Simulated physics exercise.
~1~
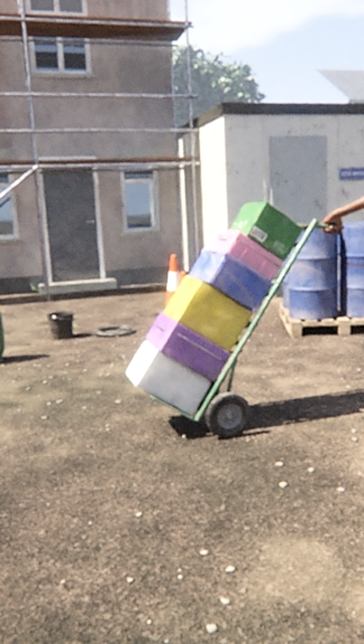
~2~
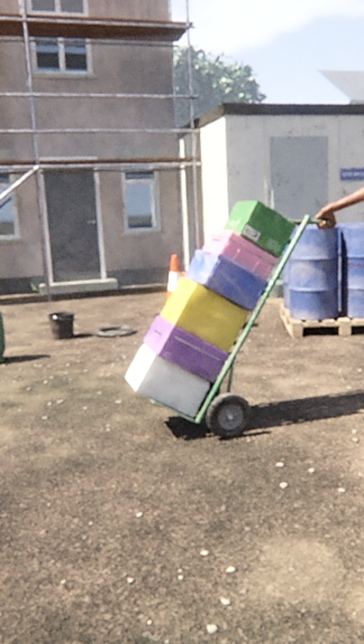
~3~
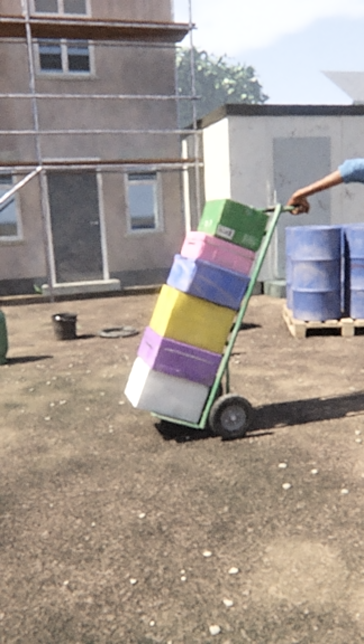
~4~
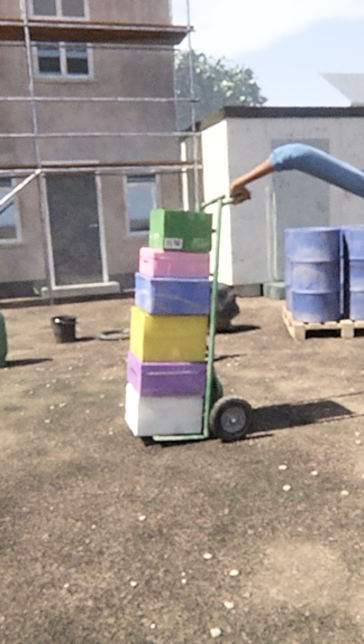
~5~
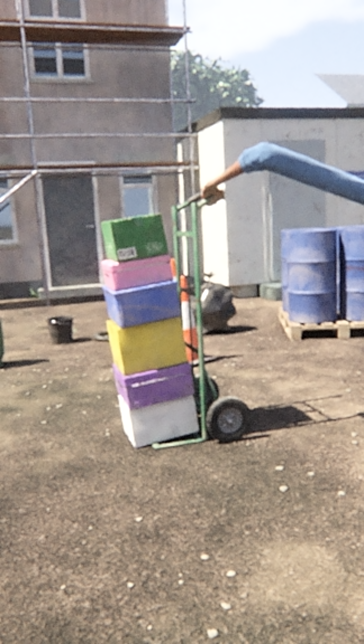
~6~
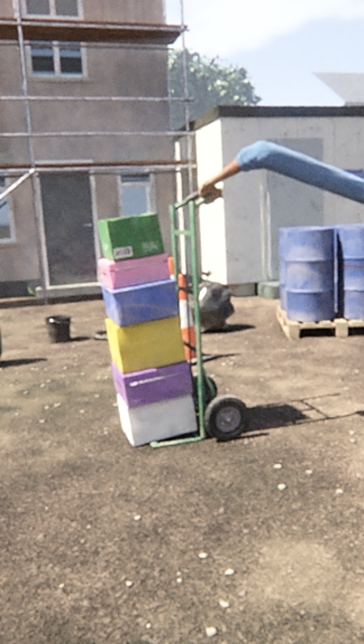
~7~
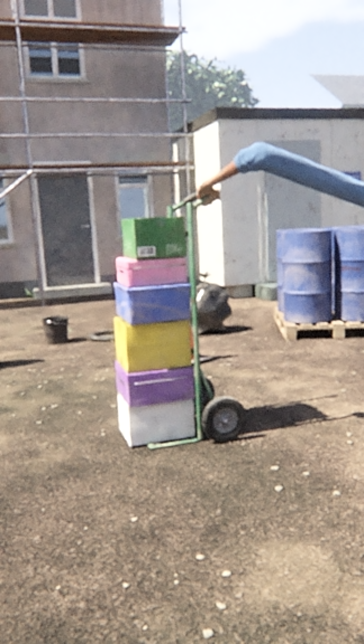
In a dirt yard beside a scaffolded house, a hand swung a tilted green hand truck stacked with six colorful boxes upright, and the stack leaned left past vertical before settling back nearly straight, with every box still piled in place.
